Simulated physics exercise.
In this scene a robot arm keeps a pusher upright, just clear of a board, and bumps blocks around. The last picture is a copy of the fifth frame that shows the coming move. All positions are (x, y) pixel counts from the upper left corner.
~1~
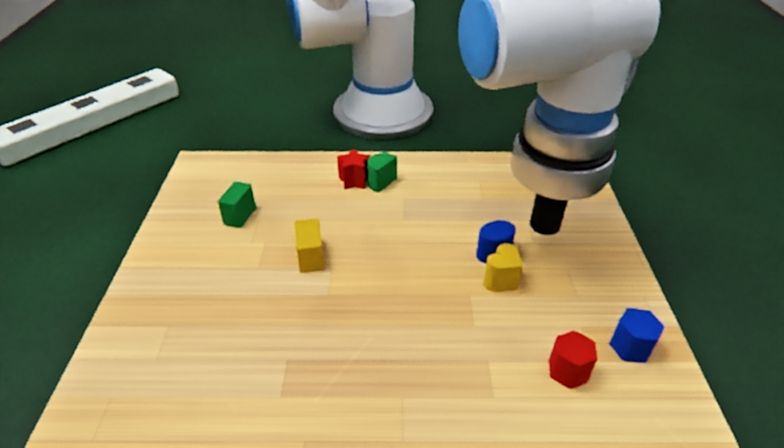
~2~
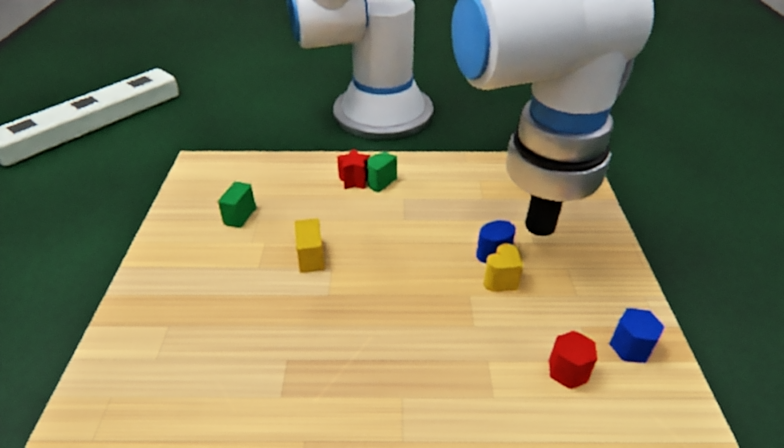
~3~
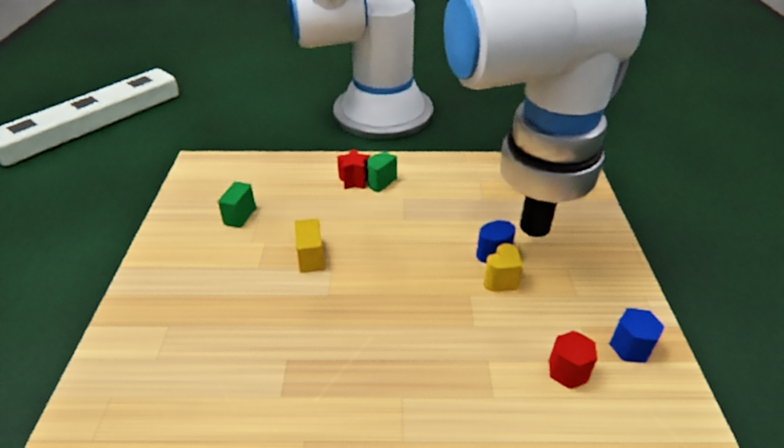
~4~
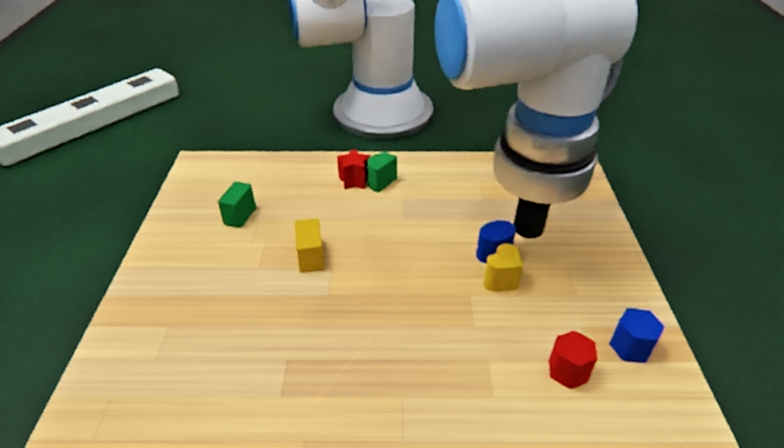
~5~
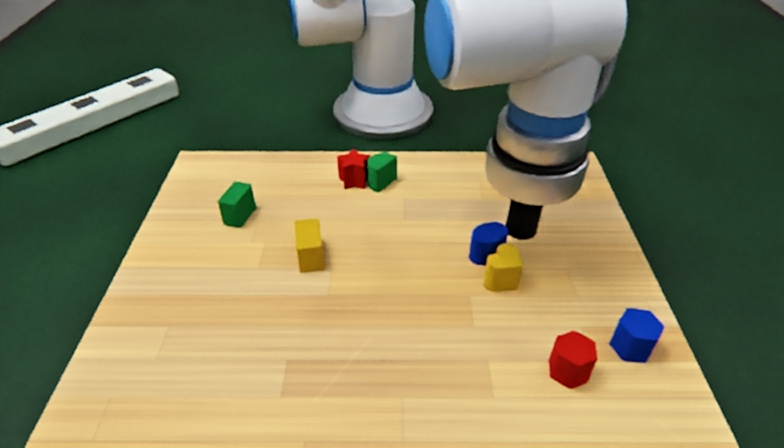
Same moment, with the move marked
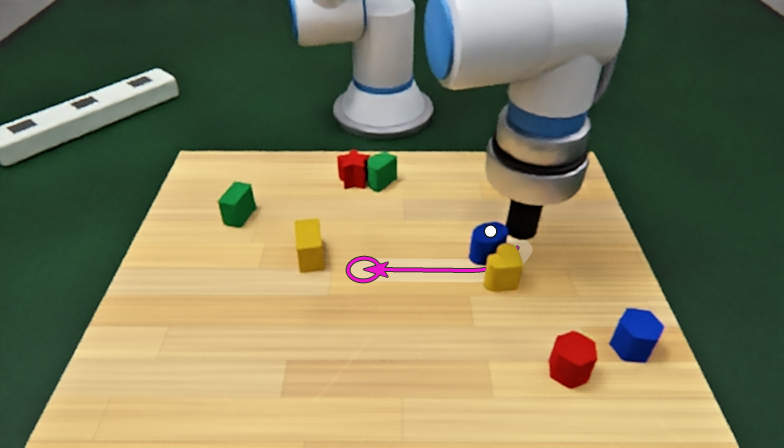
Robot arm moving its black-tipped pusher slowly left above a wooden board, then nudging a blue block slightly left beside a yellow heart.
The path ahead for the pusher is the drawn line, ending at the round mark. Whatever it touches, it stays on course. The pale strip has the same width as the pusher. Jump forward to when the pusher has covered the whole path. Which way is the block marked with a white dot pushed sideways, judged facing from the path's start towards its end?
It heads right.
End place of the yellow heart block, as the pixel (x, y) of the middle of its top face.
Its top middle will sit at (490, 271).
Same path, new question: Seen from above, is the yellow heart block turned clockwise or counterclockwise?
From the top: Counterclockwise.
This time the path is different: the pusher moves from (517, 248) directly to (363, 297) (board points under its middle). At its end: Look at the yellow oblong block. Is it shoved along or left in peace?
That block stands still.
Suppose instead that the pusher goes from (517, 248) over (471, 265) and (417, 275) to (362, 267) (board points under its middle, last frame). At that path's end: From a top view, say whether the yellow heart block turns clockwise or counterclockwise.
From the top: Counterclockwise.
The drawn path runs from (517, 248) over (478, 270) and (421, 270) to (364, 269); the dot is on the blue elliptical block.
On the path given first. One third of the way, pusher at (481, 253); blue elliptical block at (446, 240), turned 60° clockwise; yellow heart block at (492, 272), turned 55° anticlockwise.
Two thirds of the way, pusher at (422, 252); blue elliptical block at (399, 229); yellow heart block at (490, 271), turned 60° anticlockwise.
At the end, pusher at (363, 252); yellow oblong block not moved; blue elliptical block at (378, 225), turned 210° clockwise; yellow heart block at (490, 271), turned 60° anticlockwise.
